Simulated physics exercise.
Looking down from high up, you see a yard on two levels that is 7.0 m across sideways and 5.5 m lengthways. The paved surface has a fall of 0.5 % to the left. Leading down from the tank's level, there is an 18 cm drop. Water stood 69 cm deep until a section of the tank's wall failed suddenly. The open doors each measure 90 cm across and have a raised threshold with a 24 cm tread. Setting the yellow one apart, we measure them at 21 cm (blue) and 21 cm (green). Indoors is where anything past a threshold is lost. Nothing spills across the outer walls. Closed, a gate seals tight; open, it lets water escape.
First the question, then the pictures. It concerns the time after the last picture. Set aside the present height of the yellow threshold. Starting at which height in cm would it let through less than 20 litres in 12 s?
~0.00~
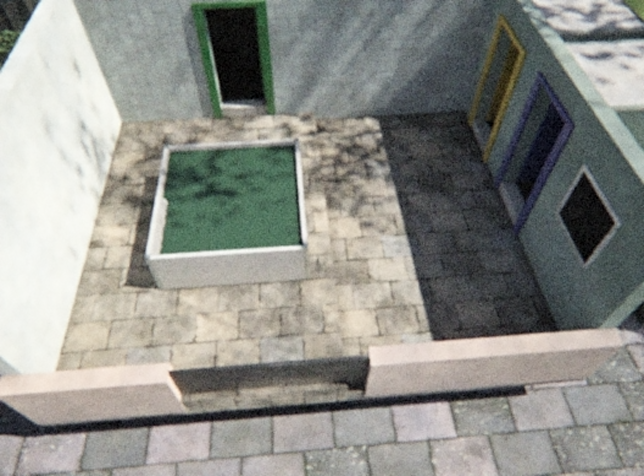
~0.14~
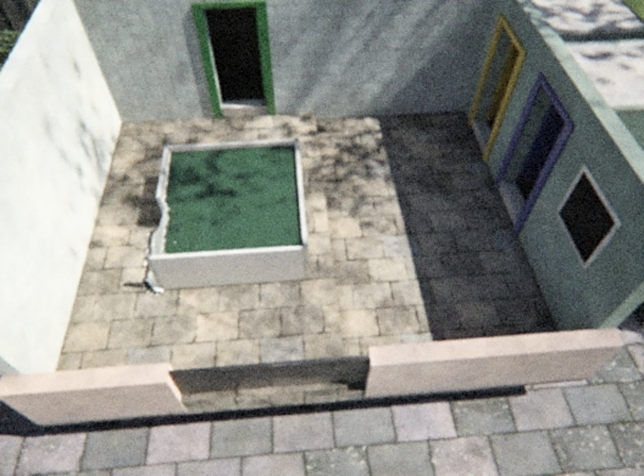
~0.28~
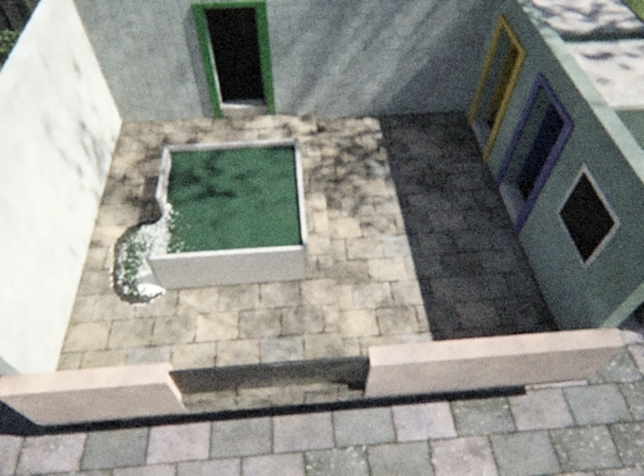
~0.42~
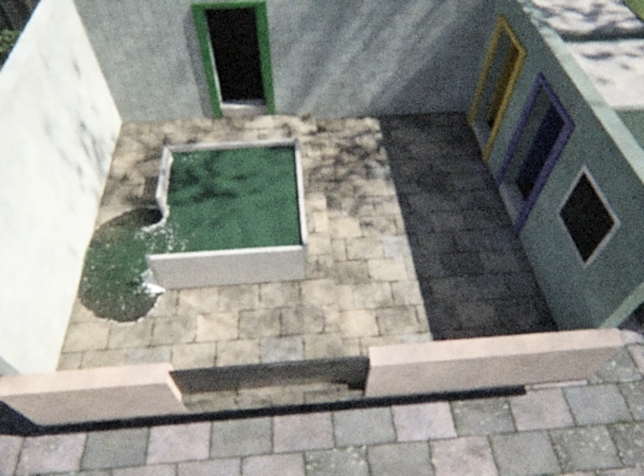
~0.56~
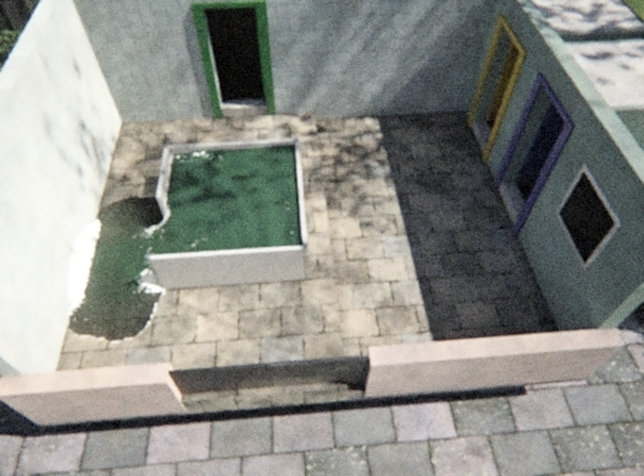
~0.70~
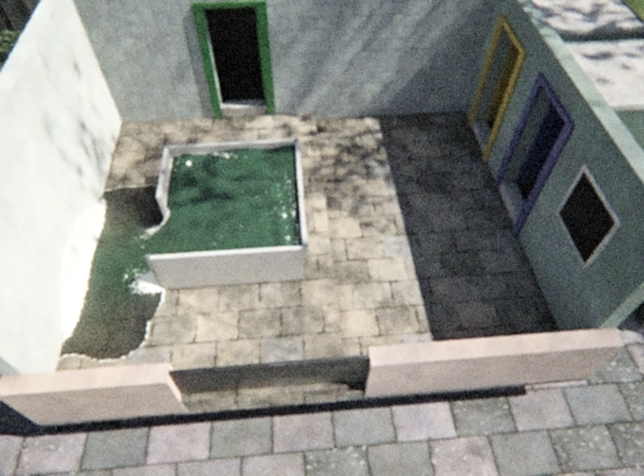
From about 11 cm upwards.
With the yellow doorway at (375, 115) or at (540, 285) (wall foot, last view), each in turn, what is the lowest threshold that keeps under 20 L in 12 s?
First place around 9.5 cm, second around 14.5 cm.
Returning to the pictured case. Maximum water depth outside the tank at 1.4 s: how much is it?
Roughly 59 cm.
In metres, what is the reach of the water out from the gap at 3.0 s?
It gets close to 4.6 metres out.
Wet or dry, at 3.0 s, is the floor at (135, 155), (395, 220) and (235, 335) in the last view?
Well, in sequence they're soaked, bone-dry and soaked.
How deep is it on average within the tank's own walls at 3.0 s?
Around 34 centimetres.
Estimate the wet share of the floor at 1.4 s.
About 15 per cent.
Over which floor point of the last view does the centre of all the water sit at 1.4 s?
(197, 240), roughly.
After 1.4 s water covers 15 % of the floor, deepest (59 cm) near (50, 394); it has not reached the yellow door.
After 3.0 s water covers 45 % of the floor, deepest (39 cm) near (54, 380); it has not reached the yellow door.
After 12.0 s water covers 95 % of the floor, deepest (19 cm) near (391, 117); 10 cm at the yellow door, 0 litres in over its 18 cm threshold.
At the yellow door as built, the water arrived by 5.1 s and peaked near 16 cm at 9.0 s.
With a threshold of 9.5 cm, 34 litres would have come in within the 12 s; with 13 cm, 6 litres. So under 20 litres takes about 11 cm.
